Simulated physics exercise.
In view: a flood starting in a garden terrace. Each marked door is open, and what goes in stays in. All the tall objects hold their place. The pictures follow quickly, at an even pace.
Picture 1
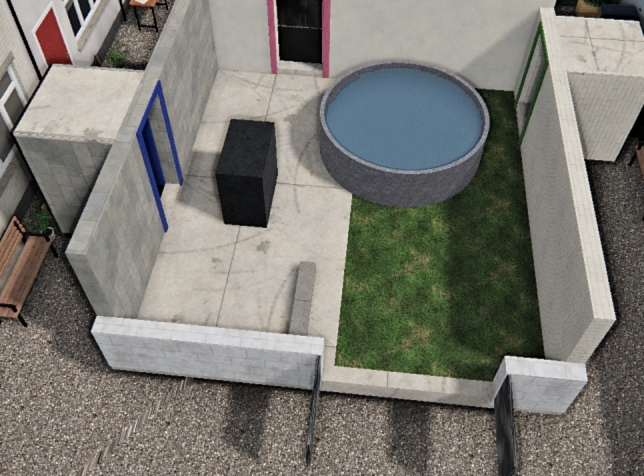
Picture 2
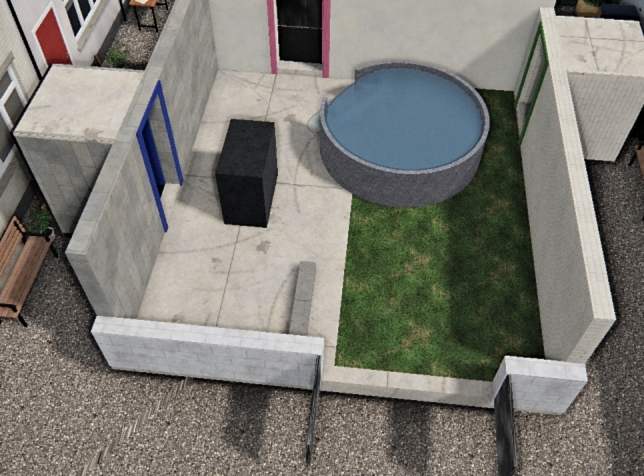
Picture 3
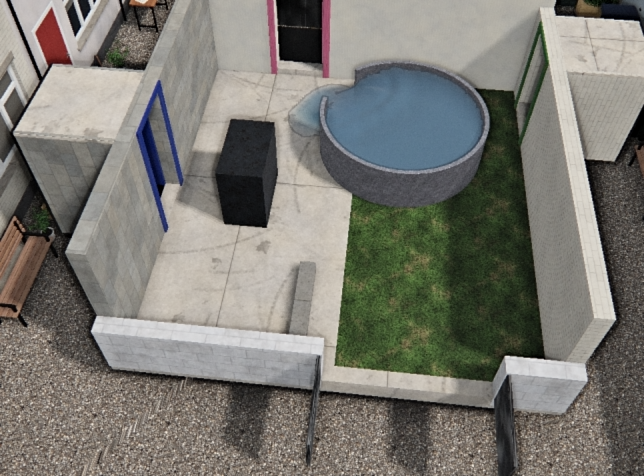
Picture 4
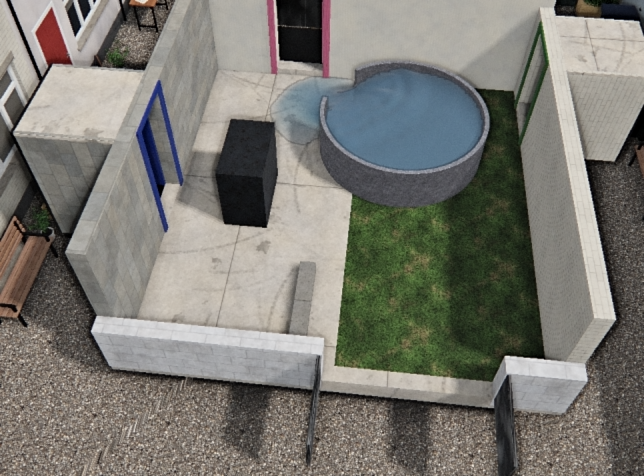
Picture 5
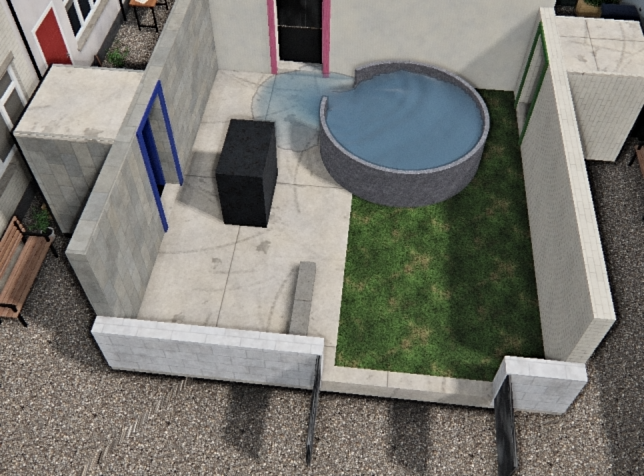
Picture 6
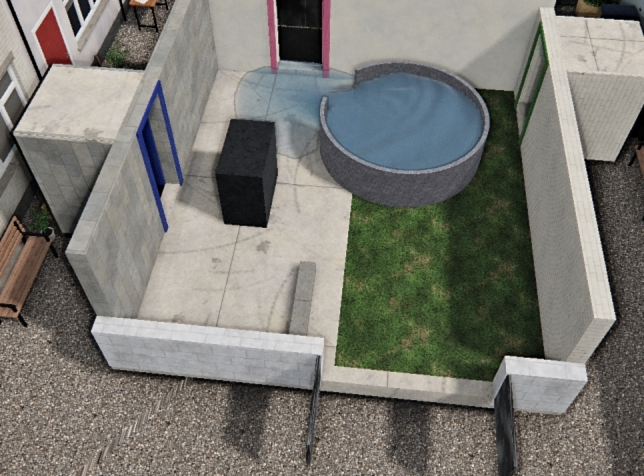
A round grey tank opens at its left side and water spreads left across the paving.
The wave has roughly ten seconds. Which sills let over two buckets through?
In the end: The blue door lets in a lot; the green door admits no more than that; the pink door lets in a lot.
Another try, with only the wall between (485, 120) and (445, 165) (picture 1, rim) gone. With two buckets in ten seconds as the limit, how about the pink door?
In short: The pink one is under.
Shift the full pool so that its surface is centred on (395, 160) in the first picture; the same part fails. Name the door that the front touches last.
I say the green door.
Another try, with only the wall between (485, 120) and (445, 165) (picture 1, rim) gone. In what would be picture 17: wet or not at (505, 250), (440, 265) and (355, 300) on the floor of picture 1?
As listed: Under water, wet, not flooded.
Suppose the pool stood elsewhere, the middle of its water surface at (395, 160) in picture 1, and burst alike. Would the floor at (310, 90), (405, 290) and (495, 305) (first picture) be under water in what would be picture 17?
In that order: Flooded, free of water, clear.
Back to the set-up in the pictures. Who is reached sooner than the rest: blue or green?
It is the blue door.
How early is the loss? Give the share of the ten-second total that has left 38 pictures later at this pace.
Roughly 65 per cent.
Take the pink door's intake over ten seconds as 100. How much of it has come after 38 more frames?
I make it 80 per cent.
A moment on, water covers 20 % of the floor; the blue door not reached, the green door not reached, the pink door over two buckets in.
Next, water covers 25 % of the floor; the blue door wet at the sill, nothing in, the green door not reached, the pink door far over two buckets in.
Then, water covers 45 % of the floor; the blue door under two buckets in, the green door not reached, the pink door far over two buckets in.
Later, water covers 75 % of the floor; the blue door over two buckets in, the green door wet at the sill, nothing in, the pink door far over two buckets in.
In the end, water covers 95 % of the floor; the blue door far over two buckets in, the green door wet at the sill, nothing in, the pink door far over two buckets in.
